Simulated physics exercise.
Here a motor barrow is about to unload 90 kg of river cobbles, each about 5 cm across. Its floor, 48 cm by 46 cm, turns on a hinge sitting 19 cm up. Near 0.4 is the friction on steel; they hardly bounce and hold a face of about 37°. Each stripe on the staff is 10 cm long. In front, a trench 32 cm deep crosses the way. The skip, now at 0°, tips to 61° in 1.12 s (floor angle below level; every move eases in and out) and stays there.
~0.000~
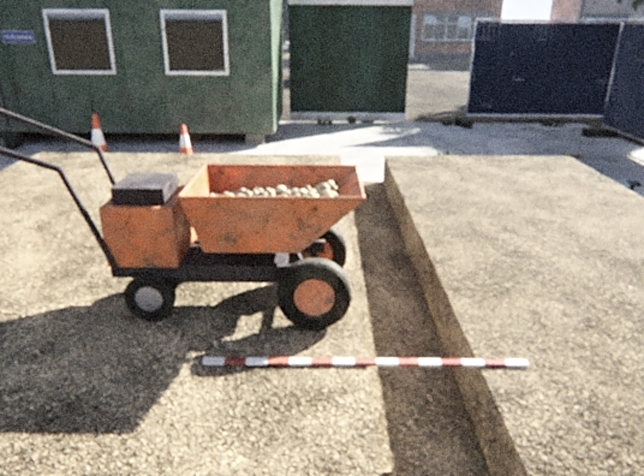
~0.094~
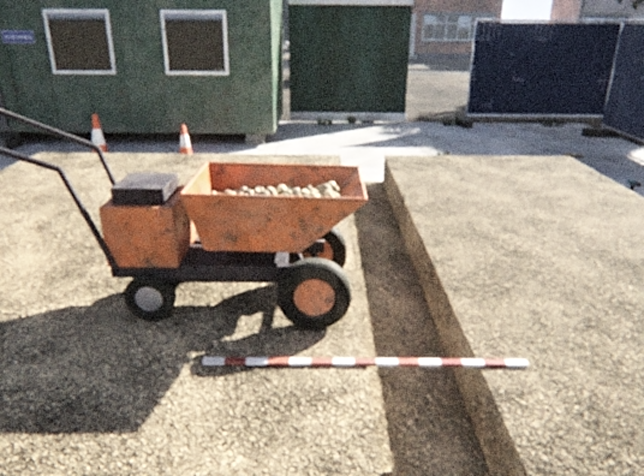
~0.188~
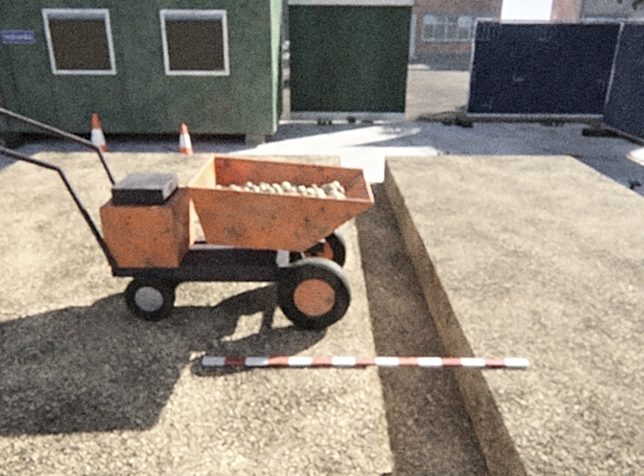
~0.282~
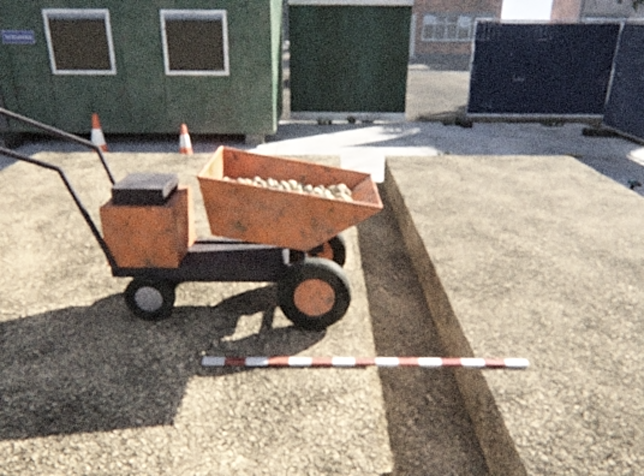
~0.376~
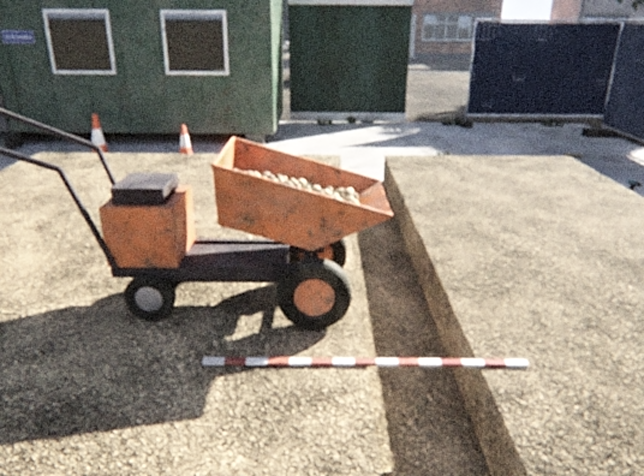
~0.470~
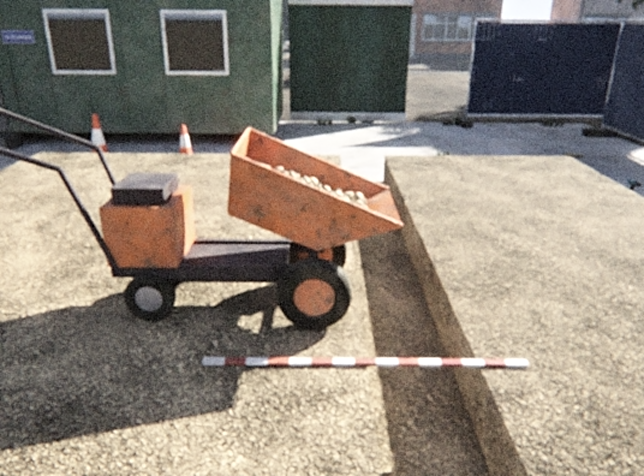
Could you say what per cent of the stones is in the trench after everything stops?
I would put it at 65 per cent.
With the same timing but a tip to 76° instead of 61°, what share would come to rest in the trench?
In that case some 70 per cent.
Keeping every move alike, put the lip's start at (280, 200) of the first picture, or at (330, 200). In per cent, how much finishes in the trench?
100 %, then 95 %.
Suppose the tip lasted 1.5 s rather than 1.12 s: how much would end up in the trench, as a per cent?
Something close to 70 per cent.
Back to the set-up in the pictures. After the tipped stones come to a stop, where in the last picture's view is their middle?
The tipped stones centre close to (437, 338).
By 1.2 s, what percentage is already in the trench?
I'd put it near 15 per cent.
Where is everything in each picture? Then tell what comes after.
Lip at (365, 199), floor tilted 0°, highest stones at (305, 191), in the first picture.
Lip at (367, 200), floor tilted 1°, highest stones at (306, 191); the stones move at 0.2 m/s on average, in the second picture.
Lip at (373, 203), floor tilted 5°, highest stones at (279, 190); the stones move at 0.4 m/s on average, in the third picture.
The skip is at 10°, its lip at (382, 209); the top of the load is at (257, 185); the stones move at 0.5 m/s on average, in the fourth picture.
The skip is at 16°, its lip at (392, 216); the top of the load is at (249, 178); the stones move at 0.6 m/s on average, in the fifth picture.
Lip at (402, 226), floor tilted 23°, highest stones at (256, 170); the stones move at 0.6 m/s on average, in the sixth picture.
After 0.8 s the floor is at 51°; 100 % in the skip; the foremost stones are at (399, 242).
After 1.2 s the floor is at 61°; 81 % in the skip, 15 % in the trench, 3 % past the trench; the foremost stones are at (467, 297).
After 1.6 s the floor is at 61°; 39 % in the skip, 29 % in the trench, 32 % past the trench; the foremost stones are at (535, 301).
After 3.5 s the floor is at 61°; 0 % in the skip, 65 % in the trench, 35 % past the trench; the foremost stones are at (588, 297).
